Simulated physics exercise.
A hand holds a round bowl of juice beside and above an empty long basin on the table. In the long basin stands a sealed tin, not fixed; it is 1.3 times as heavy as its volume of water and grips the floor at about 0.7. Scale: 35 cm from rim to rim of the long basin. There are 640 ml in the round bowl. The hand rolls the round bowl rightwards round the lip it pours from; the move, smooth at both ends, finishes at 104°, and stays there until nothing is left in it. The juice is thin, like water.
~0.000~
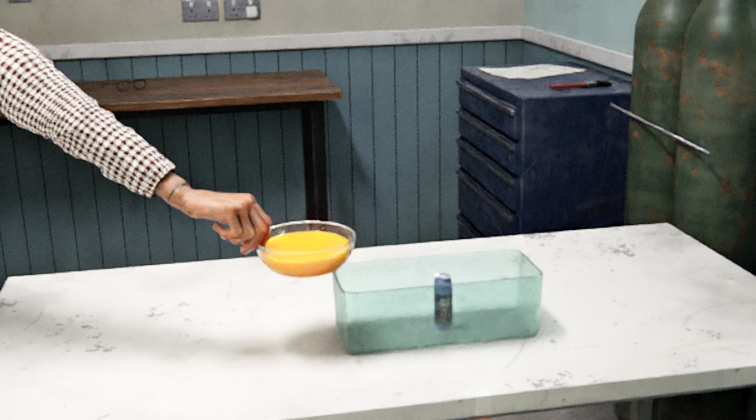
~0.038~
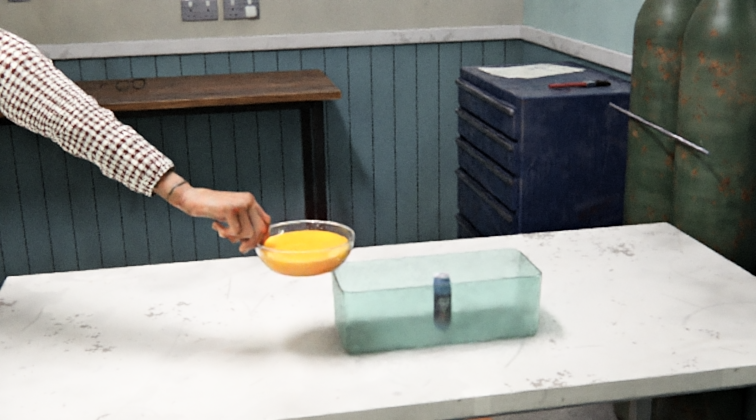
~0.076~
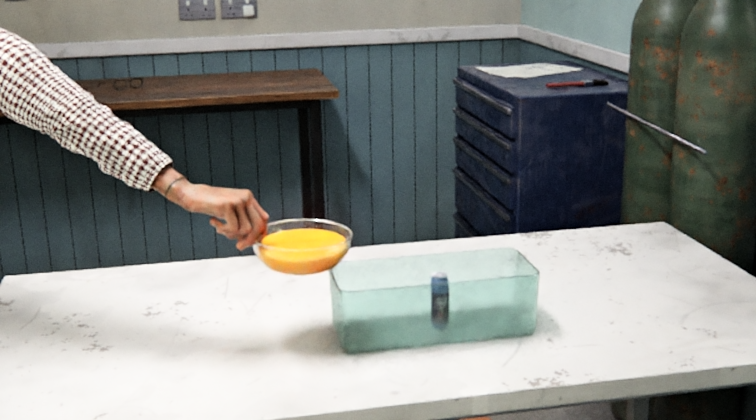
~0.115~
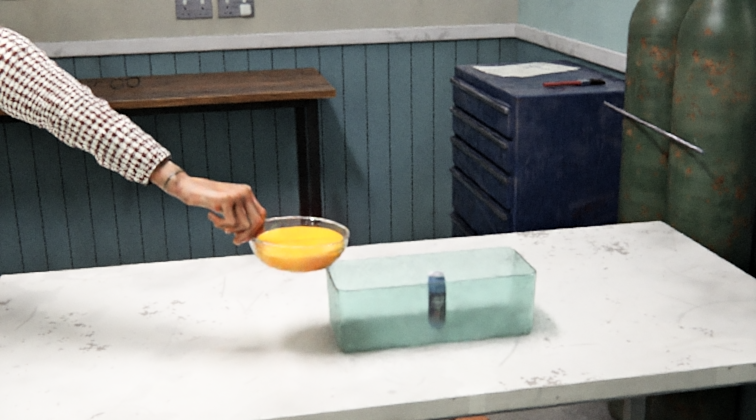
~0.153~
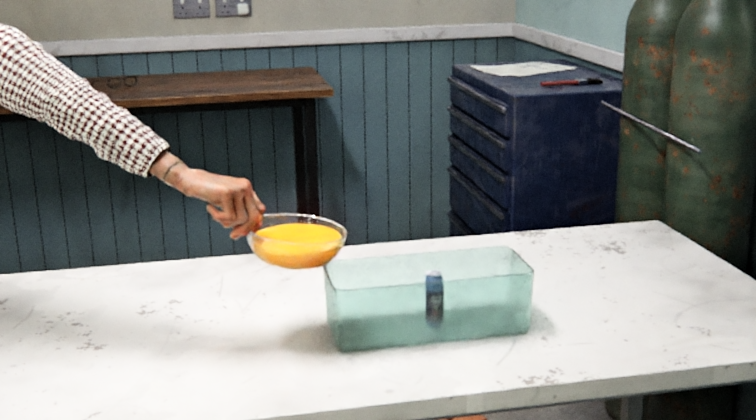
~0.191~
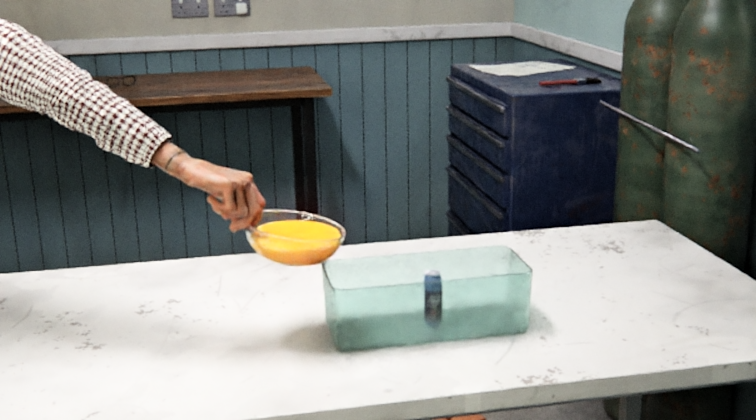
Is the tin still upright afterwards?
It keeps standing.
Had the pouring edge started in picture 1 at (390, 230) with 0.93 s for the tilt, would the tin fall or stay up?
Then it remains upright.
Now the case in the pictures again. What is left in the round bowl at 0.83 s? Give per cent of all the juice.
Some 0 per cent.
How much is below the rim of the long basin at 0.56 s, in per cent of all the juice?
About 14 per cent.
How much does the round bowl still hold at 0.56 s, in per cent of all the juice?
Near 40 in a hundred.
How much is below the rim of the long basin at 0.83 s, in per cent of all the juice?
Some 94 per cent.
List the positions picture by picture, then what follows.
In the first frame, it leans 0°; its right rim is at (354, 234); the juice meets the walls at (258, 248) and (351, 241); the long basin's rim runs from (337, 280) to (531, 263); the tin's top is at (443, 278).
In the second frame, it leans 0°; its right rim is at (353, 233); the juice meets the walls at (258, 247) and (350, 240).
In the third frame, it leans 2°; its right rim is at (351, 233); the juice meets the walls at (255, 246) and (347, 239).
In the fourth frame, it leans 4°; its right rim is at (348, 232); the juice meets the walls at (252, 243) and (344, 236).
In the fifth frame, it leans 7°; its right rim is at (345, 231); the juice meets the walls at (250, 239) and (342, 234).
In the sixth frame, it leans 10°; its right rim is at (344, 231); the juice meets the walls at (249, 235) and (341, 231).
By 0.56 s the tilt is 69° and 40 per cent is still to pour; the tin stands where it began.
By 0.83 s the tilt is 101° and 0 per cent is still to pour; the tin stands where it began.
By 1.12 s the tilt is 104° and 0 per cent is still to pour; the tin stands where it began.
By 1.43 s the tilt is 104° and 0 per cent is still to pour; the tin stands where it began.
At rest the tin stands where it began.
